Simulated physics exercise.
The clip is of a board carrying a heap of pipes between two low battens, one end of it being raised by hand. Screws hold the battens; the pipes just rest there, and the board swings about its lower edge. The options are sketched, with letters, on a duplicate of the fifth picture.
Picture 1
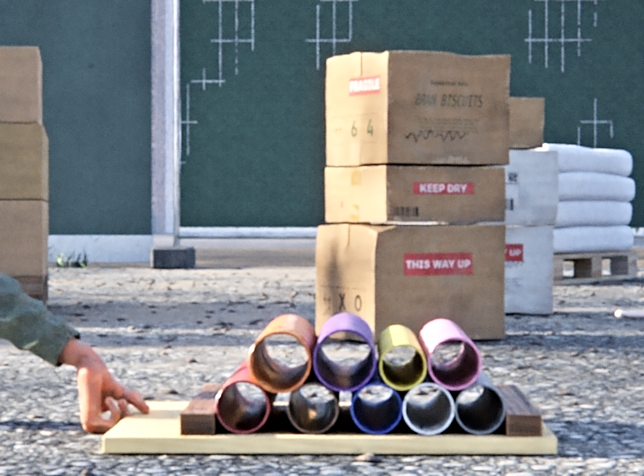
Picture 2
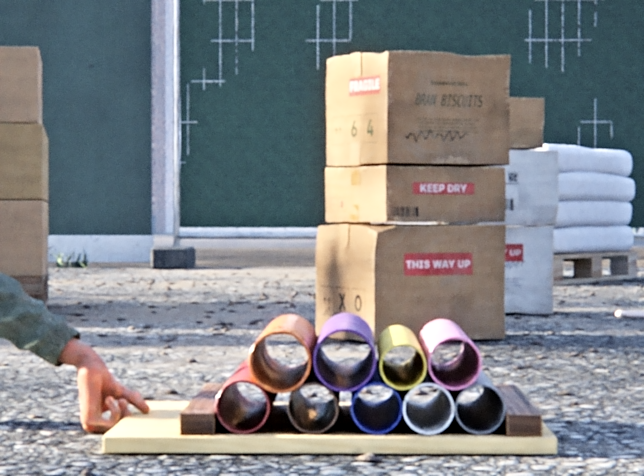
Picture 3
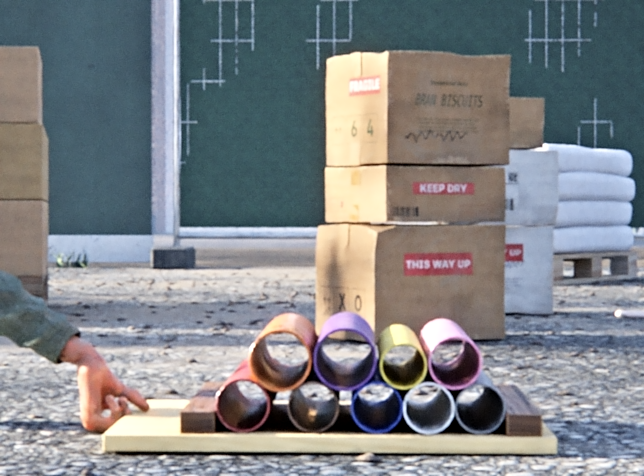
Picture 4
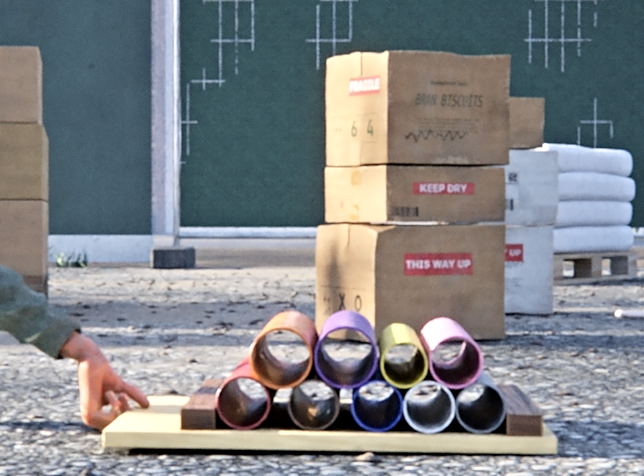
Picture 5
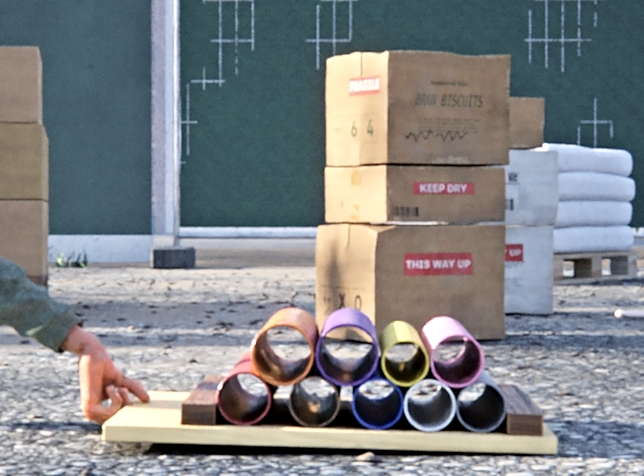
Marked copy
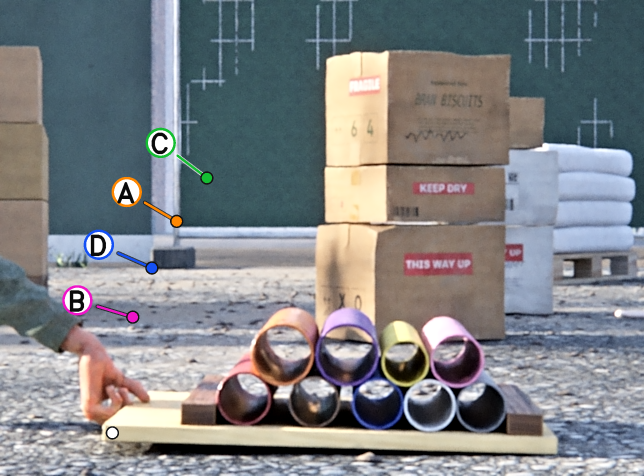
A hand at the left slowly lifts the near end of a pale board by a small amount, and the pipes resting on it rise slightly with that side. Seen from low down across sunlit gravel, the board carries orange, purple, yellow and pink pipes above red, brown, blue, white and grey ones, between dark battens. Behind stand stacked cartons, white sacks and a green wall, all still, as is the view.
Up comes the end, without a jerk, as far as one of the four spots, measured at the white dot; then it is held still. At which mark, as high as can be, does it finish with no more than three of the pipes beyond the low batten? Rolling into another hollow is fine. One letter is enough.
Up to D.
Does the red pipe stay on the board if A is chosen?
Yes, with A.
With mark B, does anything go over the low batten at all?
No.
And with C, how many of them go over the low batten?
The count is four.
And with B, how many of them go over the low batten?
The count is none.
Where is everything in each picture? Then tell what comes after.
In the first frame, brown pipe (313, 408); blue pipe (377, 408); white pipe (429, 409).
In the second frame, white pipe (429, 409); grey pipe (480, 409).
In the third frame, board (332, 415); orange pipe (280, 361).
In the fourth frame, board (332, 413); red pipe (243, 403); brown pipe (313, 405).
In the fifth frame, board (332, 410); red pipe (244, 398); brown pipe (314, 402).
On the marked copy, A at (177, 222); B at (133, 317); C at (207, 178); D at (152, 268); the white dot at (113, 433).
Taking D. A third of the way, board at 15°.
Two thirds of the way, board at 24°.
When it is over, board at 24°, none over the low batten.
As for the rest, A four over the low batten (purple, orange, pink, yellow); B none over the low batten; C four over the low batten (purple, orange, pink, yellow).
